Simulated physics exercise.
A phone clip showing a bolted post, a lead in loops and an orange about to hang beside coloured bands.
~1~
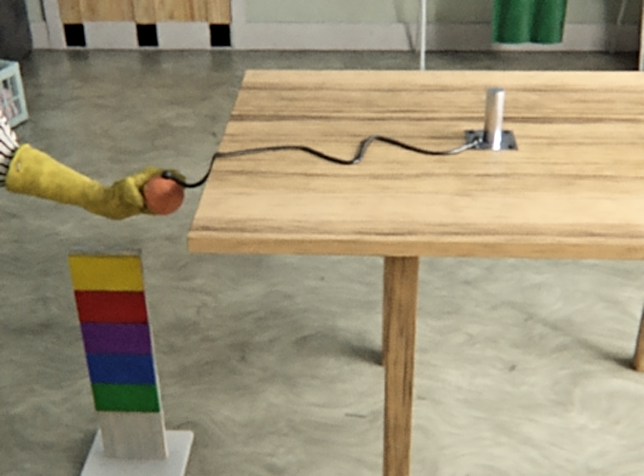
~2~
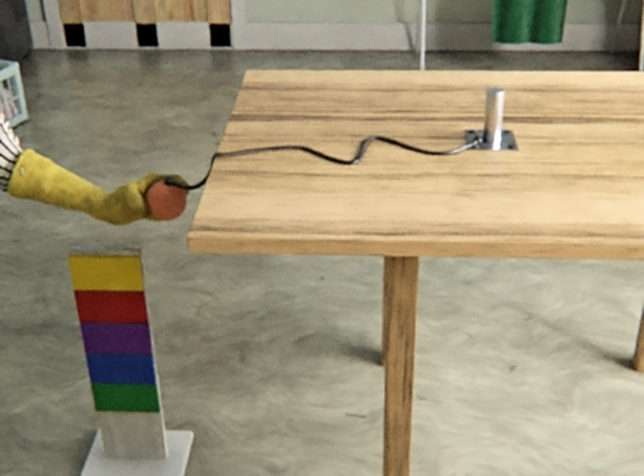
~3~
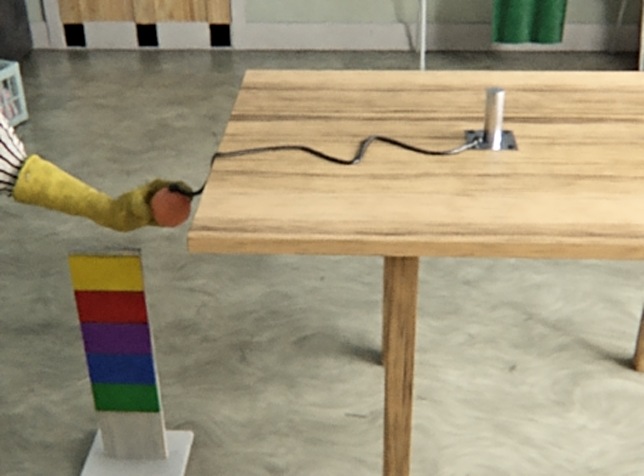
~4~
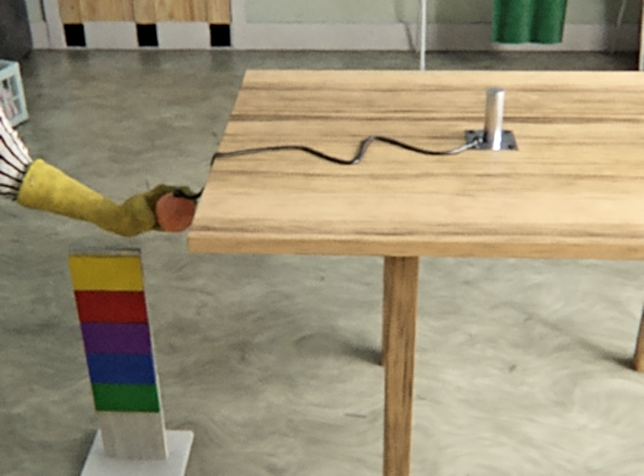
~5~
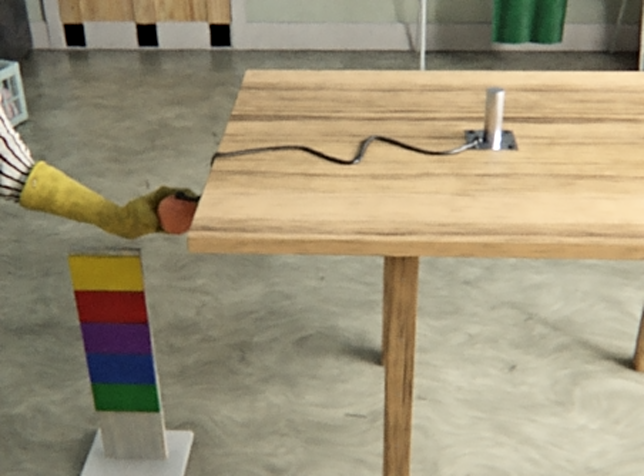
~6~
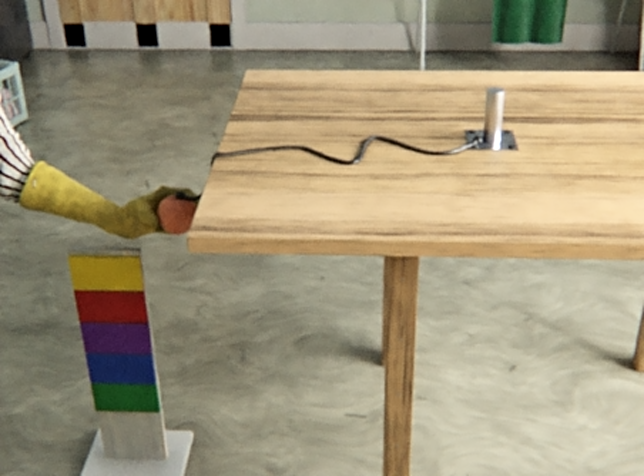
A yellow-gloved hand at the left holds an orange ball-like object just off the edge of a pale wooden table, seen from slightly above in a room with a grey floor. A dark lead winds across the tabletop to a short metal post, and below the hand stands a board banded yellow, red, purple, blue and green. The hand eases the object slightly right and down beside the table edge, then stays almost still, while the view remains fixed.
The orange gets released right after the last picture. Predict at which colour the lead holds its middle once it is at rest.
At red, I would say.
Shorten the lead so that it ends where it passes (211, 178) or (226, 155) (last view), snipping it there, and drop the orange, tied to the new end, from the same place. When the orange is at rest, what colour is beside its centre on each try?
Try by try: Yellow; higher than all five.
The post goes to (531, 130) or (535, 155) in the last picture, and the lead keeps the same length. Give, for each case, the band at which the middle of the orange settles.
One after the other, yellow; yellow.
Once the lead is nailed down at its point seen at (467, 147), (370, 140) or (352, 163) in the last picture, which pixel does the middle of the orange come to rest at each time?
Try one gives (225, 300), try two (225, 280), and try three (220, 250).
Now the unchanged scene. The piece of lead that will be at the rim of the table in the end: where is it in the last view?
The point at (292, 148).
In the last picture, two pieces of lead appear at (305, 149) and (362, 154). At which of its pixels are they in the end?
You'll find the first mark at (226, 154) and the second mark at (308, 149).
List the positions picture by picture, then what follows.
In the first frame, orange (164, 195); yellow (106, 275); red (111, 308); purple (116, 339); blue (121, 370); green (125, 399).
In the second frame, orange (167, 201); lead through (456, 151) (391, 141) (358, 160) (299, 148) (225, 155).
In the third frame, orange (171, 207).
In the fourth frame, orange (176, 212); lead through (456, 151) (391, 141) (358, 160) (299, 148) (225, 155).
In the fifth frame, orange (178, 214).
In the sixth frame, orange (178, 214); lead through (456, 151) (391, 141) (358, 160) (299, 148) (225, 155).
Early on, orange near (217, 296); level with red.
Midway, orange near (231, 301); level with red.
Finally, orange near (224, 303); level with red. At red.
